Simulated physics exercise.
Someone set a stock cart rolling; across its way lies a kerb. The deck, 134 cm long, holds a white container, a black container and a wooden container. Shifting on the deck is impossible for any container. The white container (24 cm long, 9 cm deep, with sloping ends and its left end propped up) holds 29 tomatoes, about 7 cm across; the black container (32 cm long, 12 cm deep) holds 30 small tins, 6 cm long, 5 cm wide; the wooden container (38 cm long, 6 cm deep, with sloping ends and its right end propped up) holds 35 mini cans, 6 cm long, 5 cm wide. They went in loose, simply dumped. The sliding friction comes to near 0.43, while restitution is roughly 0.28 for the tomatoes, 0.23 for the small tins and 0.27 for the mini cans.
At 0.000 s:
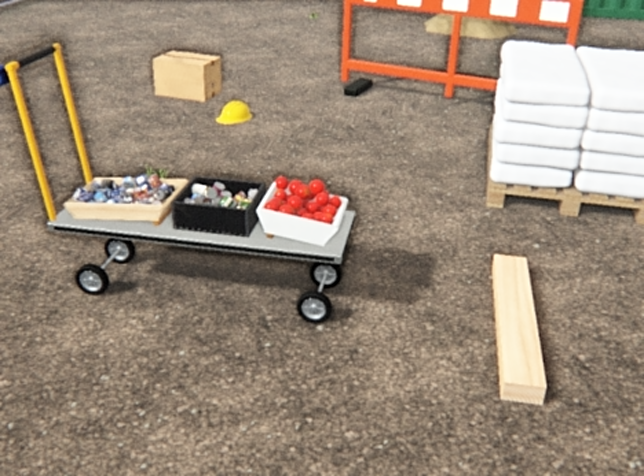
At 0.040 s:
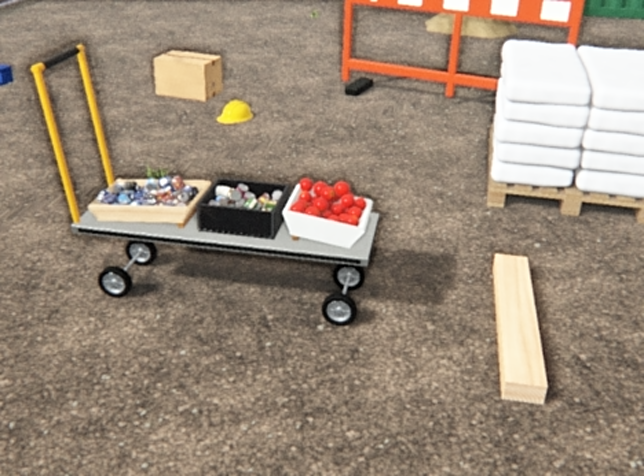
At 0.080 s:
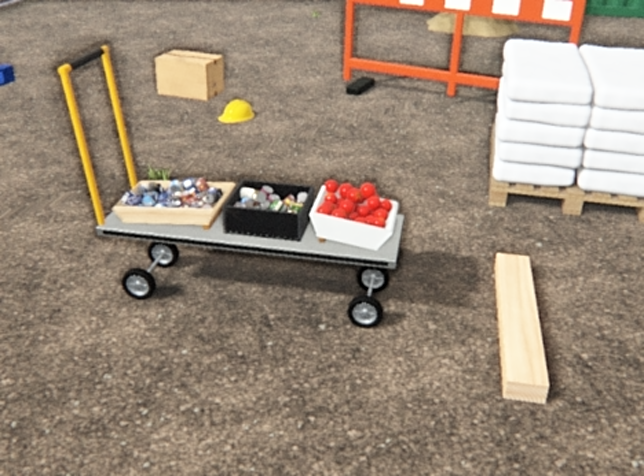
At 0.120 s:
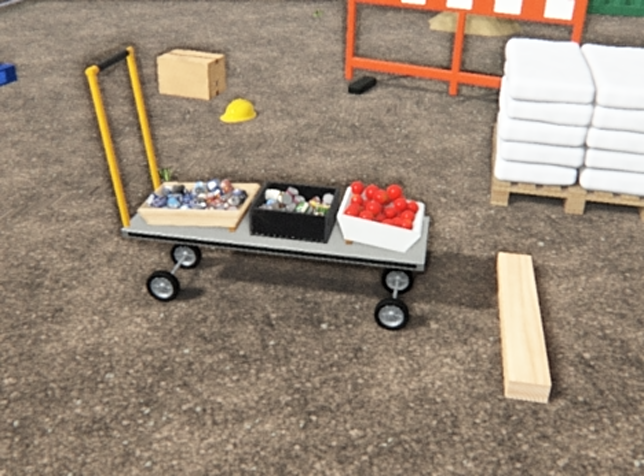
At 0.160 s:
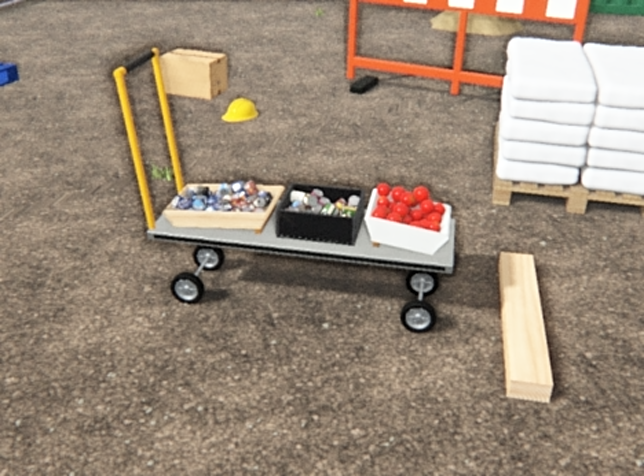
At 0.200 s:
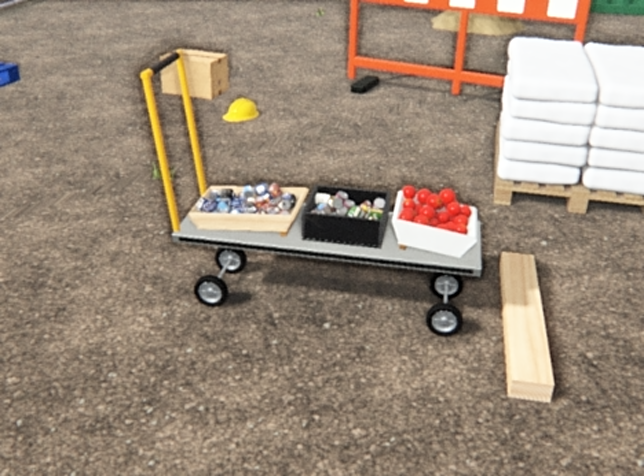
The video shows a flat cart with a yellow handle rolling steadily to the right across rough ground toward a wooden beam, carrying a wooden tray and a black crate of small mixed items and a white container of tomatoes.
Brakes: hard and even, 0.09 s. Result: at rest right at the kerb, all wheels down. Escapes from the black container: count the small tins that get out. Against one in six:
Under.
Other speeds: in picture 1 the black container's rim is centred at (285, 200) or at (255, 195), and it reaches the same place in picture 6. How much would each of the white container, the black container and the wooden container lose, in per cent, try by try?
Per cent lost, first try then second - white container: 10, 20; black container: 0, 0; wooden container: 0, 10.
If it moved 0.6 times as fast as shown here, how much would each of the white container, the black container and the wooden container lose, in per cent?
White container 10, black container 0, wooden container 10 per cent.
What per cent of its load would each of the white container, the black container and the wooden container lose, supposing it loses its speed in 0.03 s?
That way you'd get white container at 40, black container at 0, and wooden container at 20 percent.
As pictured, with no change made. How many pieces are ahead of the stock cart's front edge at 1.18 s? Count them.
I'd put it at some 12 pieces.
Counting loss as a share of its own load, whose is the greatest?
Answer: The white container.
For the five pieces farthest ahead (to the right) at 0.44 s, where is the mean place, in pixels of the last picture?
The five leading pieces sit around (557, 210).
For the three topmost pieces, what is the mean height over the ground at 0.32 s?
Around 60 centimetres.
After 0.22 s, the brake bites.
After 0.32 s, 0 of 29 out of the white container, 0 of 30 out of the black container and 0 of 35 out of the wooden container.
After 0.44 s, 7 of 29 out of the white container, 0 of 30 out of the black container and 6 of 35 out of the wooden container.
After 0.67 s, 11 of 29 out of the white container, 2 of 30 out of the black container and 8 of 35 out of the wooden container.
Outcome (at 1.18 s), 11 of 29 out of the white container, 2 of 30 out of the black container and 9 of 35 out of the wooden container. Asked share, 2 of 30, 7 per cent.
